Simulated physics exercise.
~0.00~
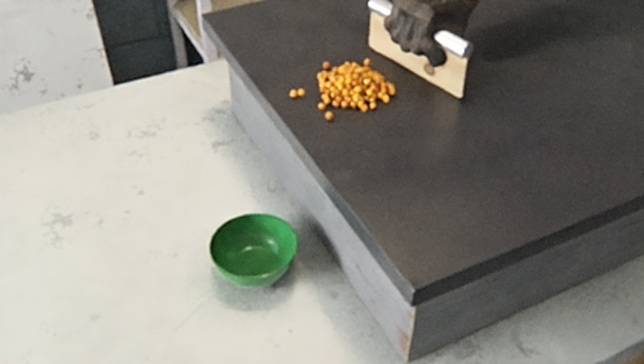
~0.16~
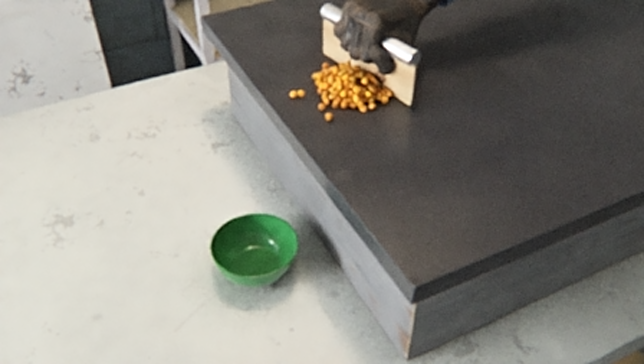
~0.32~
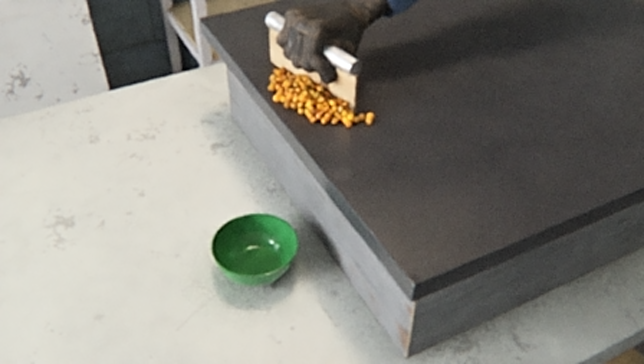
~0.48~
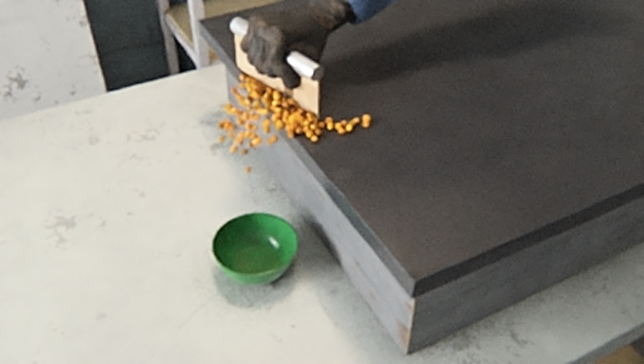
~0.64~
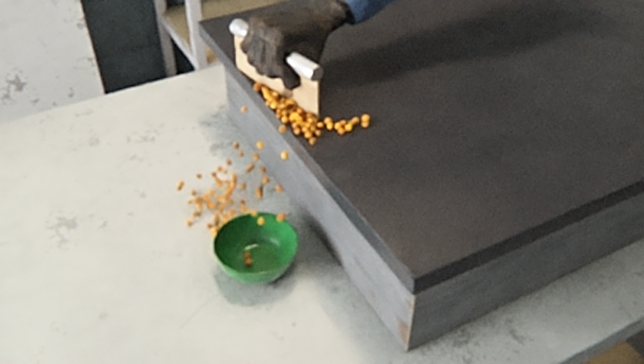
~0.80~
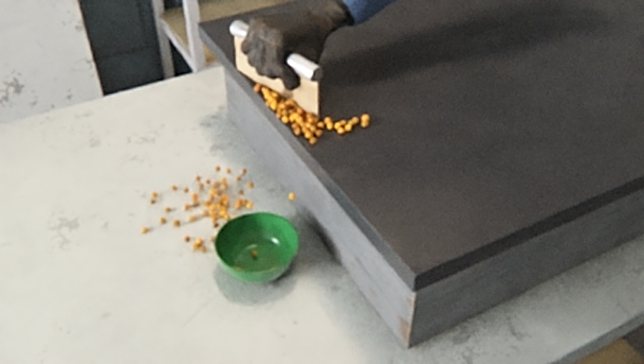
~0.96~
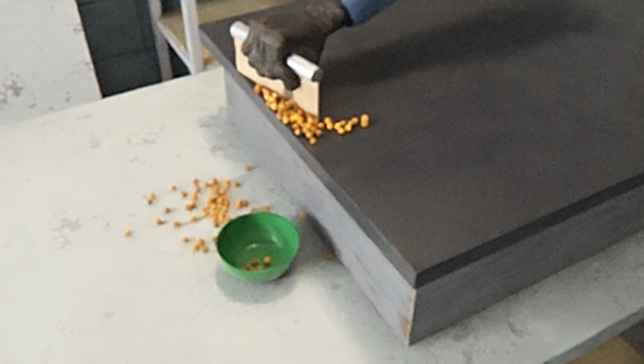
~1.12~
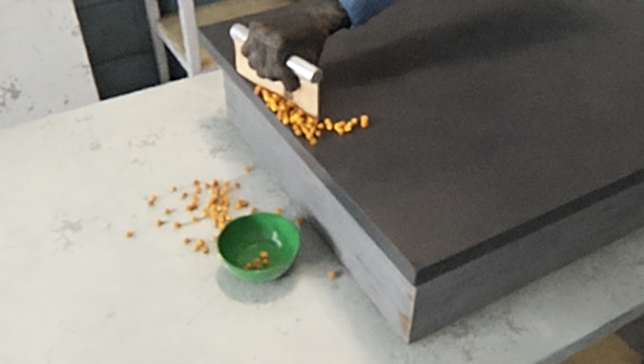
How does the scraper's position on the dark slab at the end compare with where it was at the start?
At the start the scraper stands in from the slab's left edge, to the right of the kernel pile. By the end it is further left, stopped close to that edge with kernels still in front of it.
